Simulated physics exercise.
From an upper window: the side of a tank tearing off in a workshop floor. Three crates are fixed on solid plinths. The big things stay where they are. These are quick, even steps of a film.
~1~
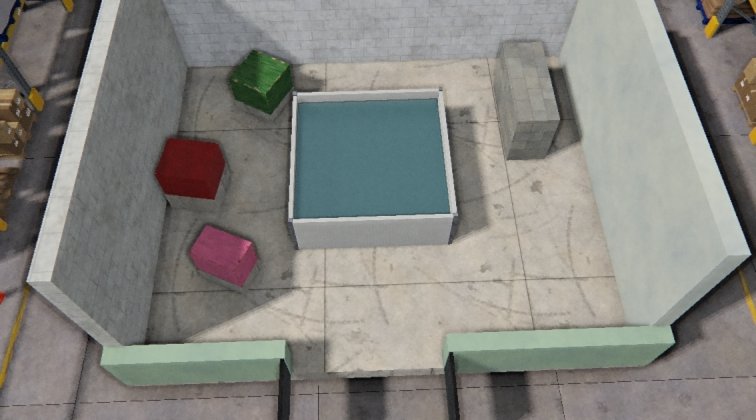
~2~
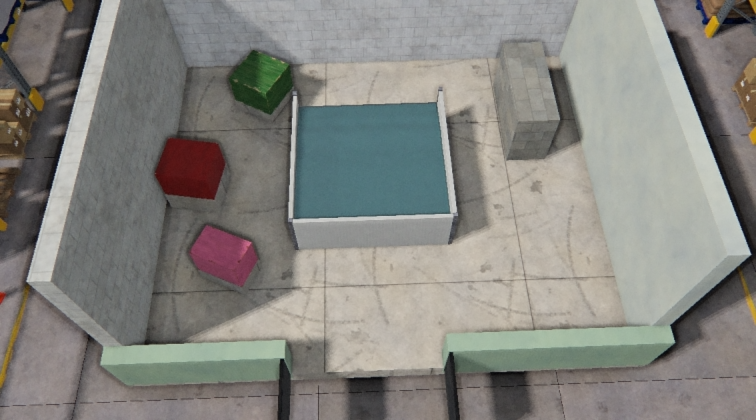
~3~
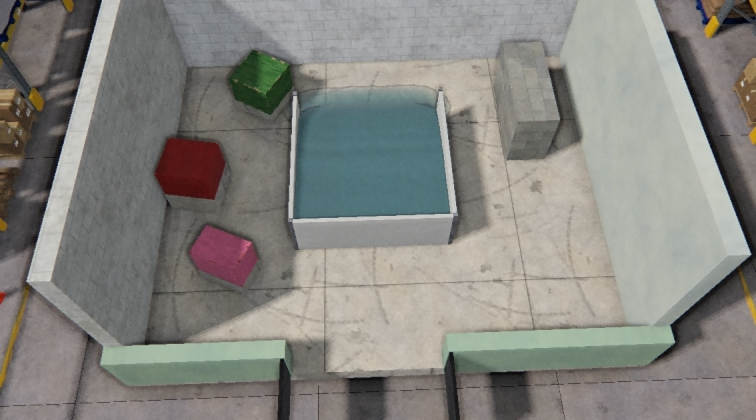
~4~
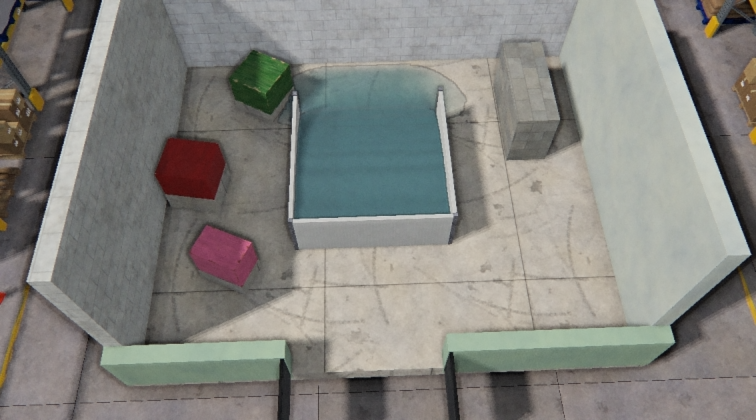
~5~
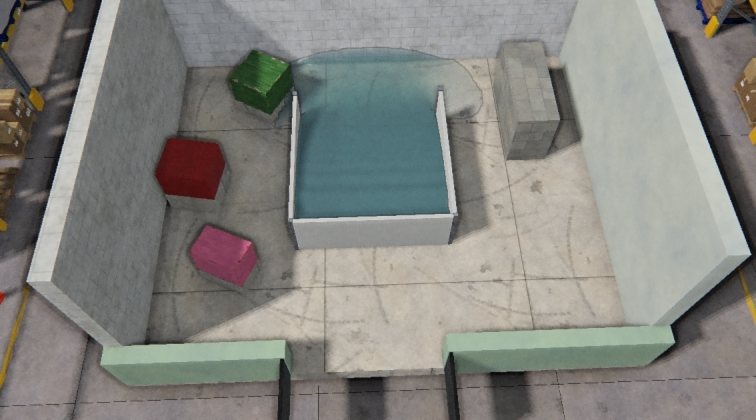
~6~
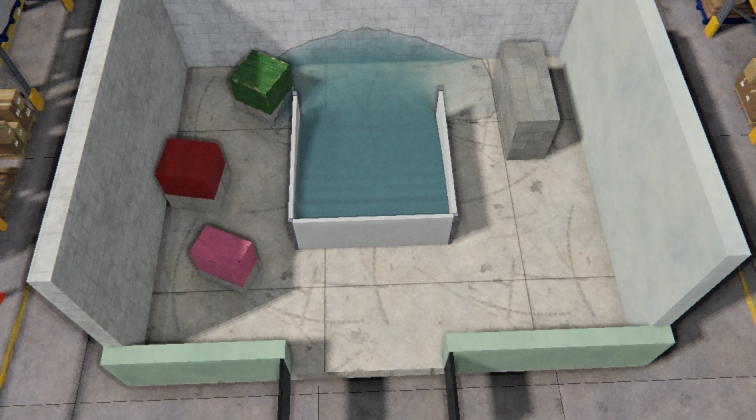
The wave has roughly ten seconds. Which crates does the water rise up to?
One by one: The red crate stays dry; the green crate gets wet; the pink crate stays dry.
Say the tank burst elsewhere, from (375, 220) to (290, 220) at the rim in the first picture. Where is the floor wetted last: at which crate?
The one in green.
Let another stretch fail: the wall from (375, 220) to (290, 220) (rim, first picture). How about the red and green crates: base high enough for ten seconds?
My reading: The red one is spared, the green one keeps dry.
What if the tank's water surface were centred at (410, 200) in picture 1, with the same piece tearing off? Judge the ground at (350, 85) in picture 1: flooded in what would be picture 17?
There: Awash.
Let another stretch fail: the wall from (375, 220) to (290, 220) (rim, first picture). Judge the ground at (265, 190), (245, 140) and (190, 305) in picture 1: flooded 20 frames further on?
In that order: Covered, not flooded, covered.
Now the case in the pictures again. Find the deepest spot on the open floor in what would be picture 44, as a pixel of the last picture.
Roughly at (591, 345).
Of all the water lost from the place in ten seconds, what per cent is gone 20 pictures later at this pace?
Roughly 0 per cent.
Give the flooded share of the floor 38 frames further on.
About 100 per cent.
A moment on, water covers 25 % of the floor; the red crate not reached, the green crate water round its plinth, the pink crate not reached.
Next, water covers 35 % of the floor; the red crate water round its plinth, the green crate water round its plinth, the pink crate not reached.
Then, water covers 75 % of the floor; the red crate water round its plinth, the green crate water round its plinth, the pink crate water round its plinth.
Later, water covers 100 % of the floor; the red crate water round its plinth, the green crate water round its plinth, the pink crate water round its plinth.
In the end, water covers 100 % of the floor; the red crate stayed above the water, the green crate was topped, the pink crate stayed above the water.
